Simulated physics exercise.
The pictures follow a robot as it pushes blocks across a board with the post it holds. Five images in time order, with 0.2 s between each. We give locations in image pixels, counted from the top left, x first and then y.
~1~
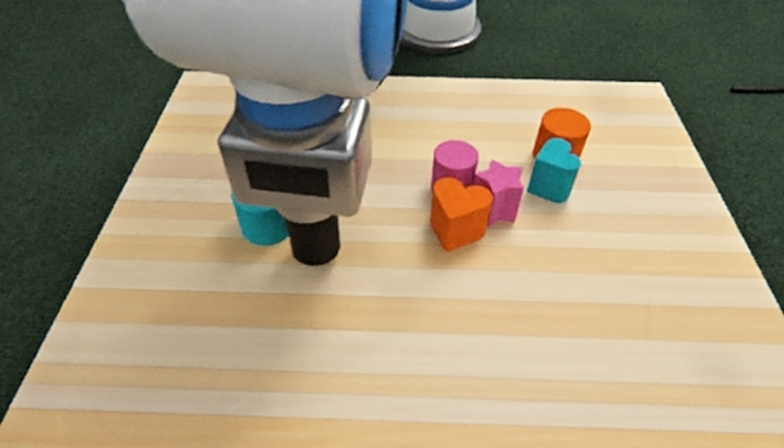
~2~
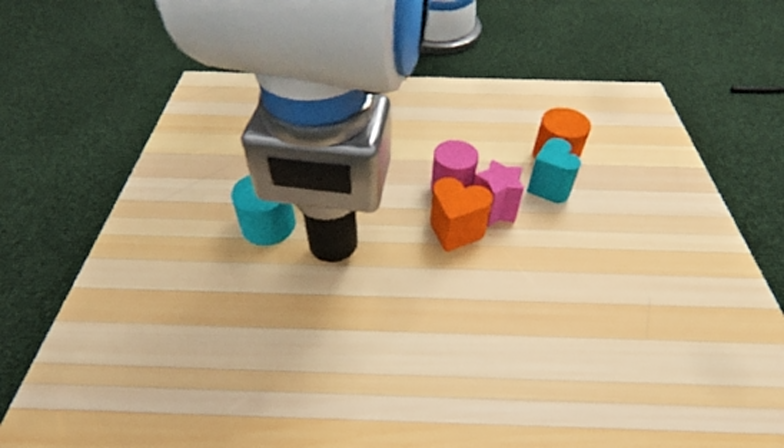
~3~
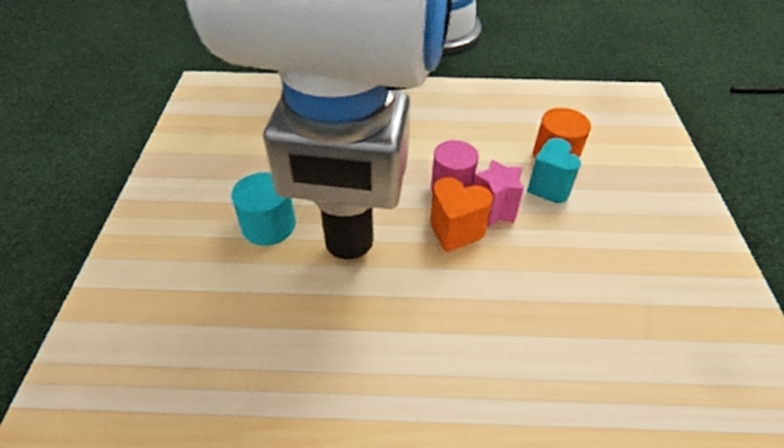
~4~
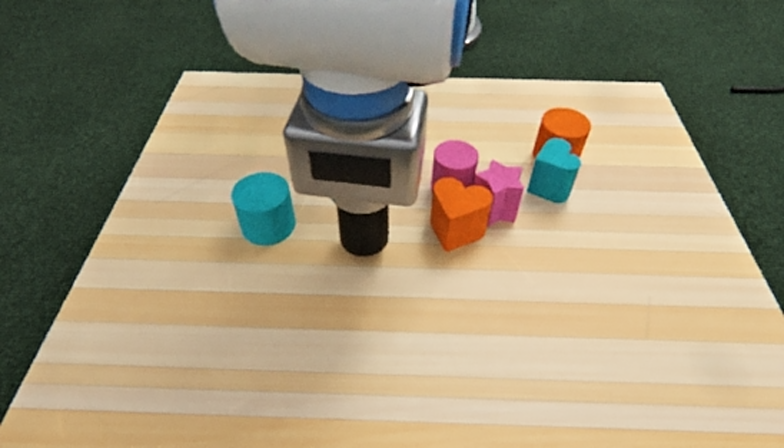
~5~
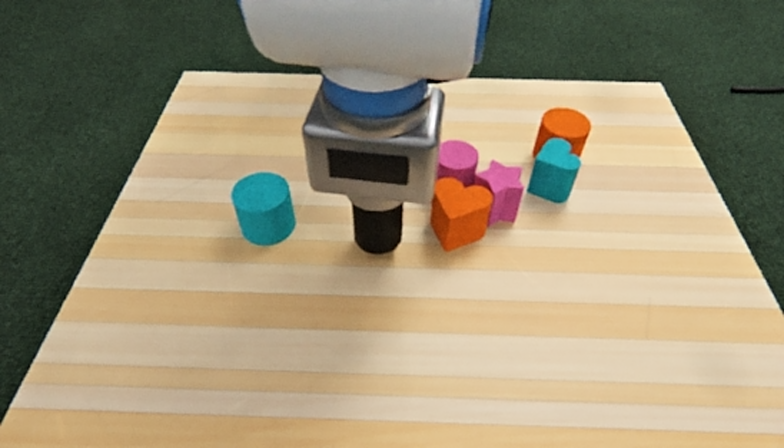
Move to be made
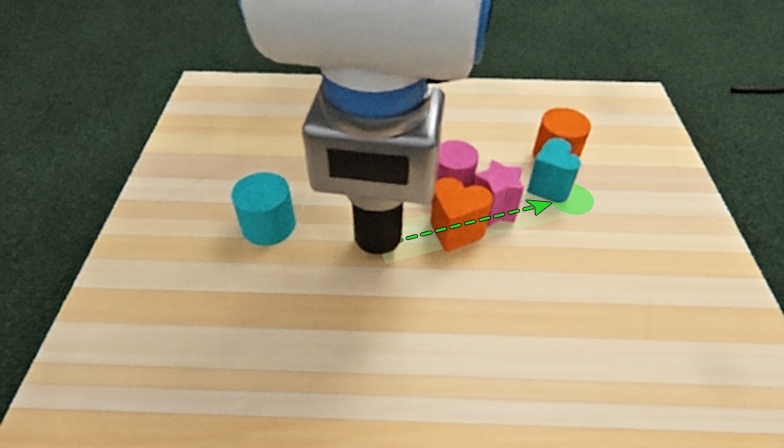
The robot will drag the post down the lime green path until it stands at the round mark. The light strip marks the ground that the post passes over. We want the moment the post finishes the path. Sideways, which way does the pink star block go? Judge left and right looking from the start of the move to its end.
Its shift is rightward.
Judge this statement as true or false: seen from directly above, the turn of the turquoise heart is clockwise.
False.
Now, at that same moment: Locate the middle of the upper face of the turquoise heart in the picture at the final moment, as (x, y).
The middle of its upper face should be somewhere near (602, 141).
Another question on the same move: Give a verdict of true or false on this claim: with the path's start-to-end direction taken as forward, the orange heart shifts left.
Answer: False.
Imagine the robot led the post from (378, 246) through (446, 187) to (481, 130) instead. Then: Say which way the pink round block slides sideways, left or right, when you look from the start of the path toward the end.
So, looking from the first point of the path to the last, the pink round block moves rightwards.
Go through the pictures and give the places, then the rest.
Lower end of the post (316, 247), tops of blocks, orange heart (461, 196), pink star block (502, 176), turquoise heart (559, 154), orange round block (567, 122), in the first frame.
Post (333, 243), blocks as before, in the second frame.
Post (349, 241), blocks as before, in the third frame.
Post (364, 238), blocks as before, in the fourth frame.
Post (378, 236), orange heart (461, 196), pink star block (502, 176), turquoise heart (559, 154), orange round block (567, 122), in the fifth frame.
The drawn path runs from (378, 246) directly to (571, 198).
On the path given first. One third of the way, post (449, 218); orange heart (499, 192), turned 15° clockwise; pink star block (524, 170), turned 40° anticlockwise.
Two thirds of the way, post (514, 202); orange heart (567, 194), turned 30° clockwise; pink star block (581, 169), turned 80° anticlockwise; turquoise heart (590, 146), turned 30° anticlockwise; orange round block (570, 116).
At the end, post (575, 188); orange heart (593, 202), turned 80° clockwise; pink star block (626, 170), turned 105° anticlockwise; turquoise heart (602, 141), turned 55° anticlockwise; orange round block (570, 114).
